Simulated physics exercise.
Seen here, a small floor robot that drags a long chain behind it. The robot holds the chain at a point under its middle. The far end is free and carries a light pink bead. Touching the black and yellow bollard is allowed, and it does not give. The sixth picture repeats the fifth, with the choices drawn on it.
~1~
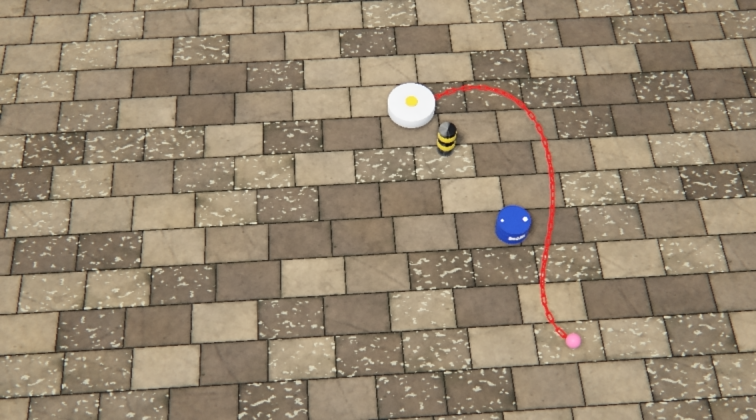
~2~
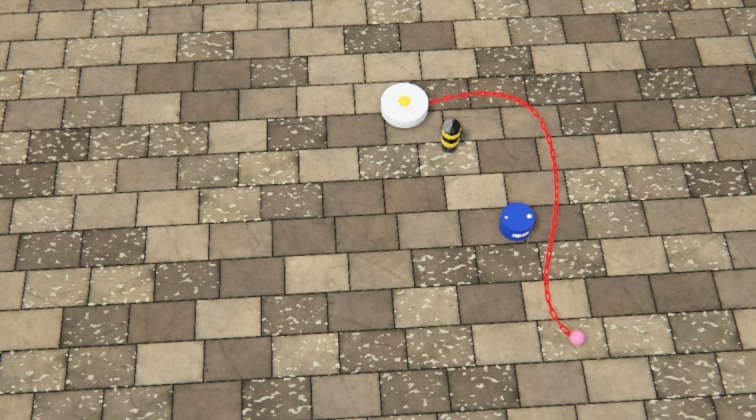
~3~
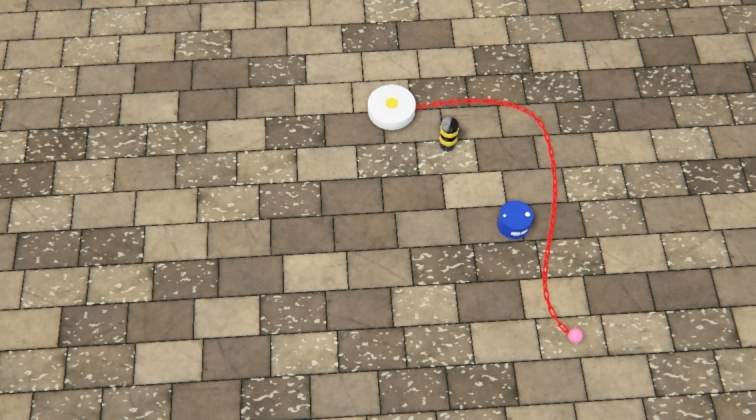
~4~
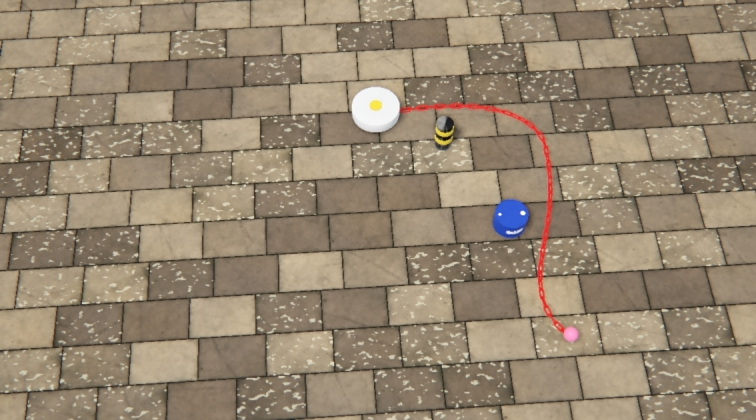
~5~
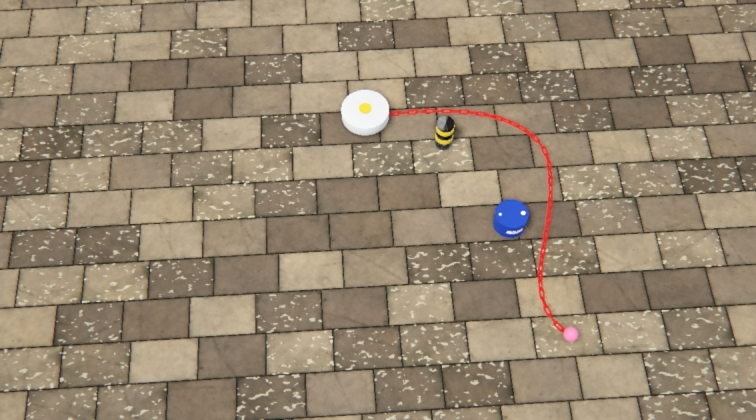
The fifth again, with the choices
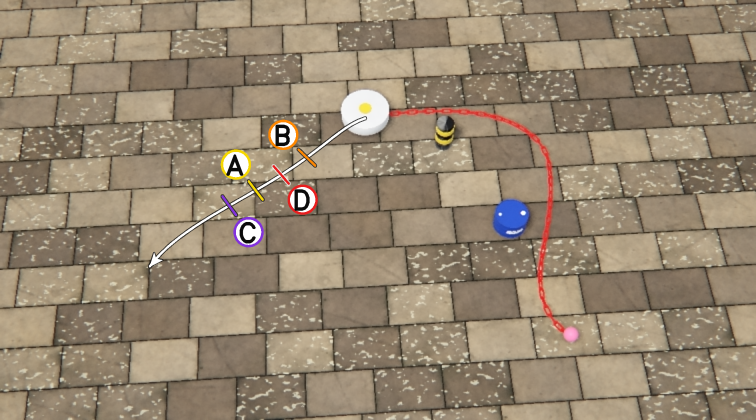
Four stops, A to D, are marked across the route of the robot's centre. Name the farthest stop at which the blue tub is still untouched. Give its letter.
As far as tick B.
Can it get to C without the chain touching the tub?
No.
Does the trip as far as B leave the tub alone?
Yes.
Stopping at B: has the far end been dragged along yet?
No.
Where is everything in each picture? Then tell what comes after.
The first picture shows robot (411, 106); free end (573, 341); blue tub (513, 225).
The second picture shows robot (404, 106); bollard (451, 136).
The third picture shows robot (392, 108); blue tub (515, 220).
The fourth picture shows robot (376, 110); free end (571, 334).
The fifth picture shows robot (365, 113); bollard (445, 133); free end (571, 334); blue tub (511, 219).
On the marked copy, A at (256, 190); B at (307, 158); C at (229, 206); D at (281, 175); the route from (365, 118) via (257, 189) to (150, 266).
With B. Early on, robot (344, 125), middle of the chain (536, 161), free end (571, 334).
Further on, robot (323, 140), middle of the chain (521, 164), free end (571, 334).
At the end, robot (306, 153), middle of the chain (498, 168), free end (571, 334); only the bollard has been touched, if anything.
As for the rest, A brings the chain against the tub; C brings the chain against the tub; D brings the chain against the tub.
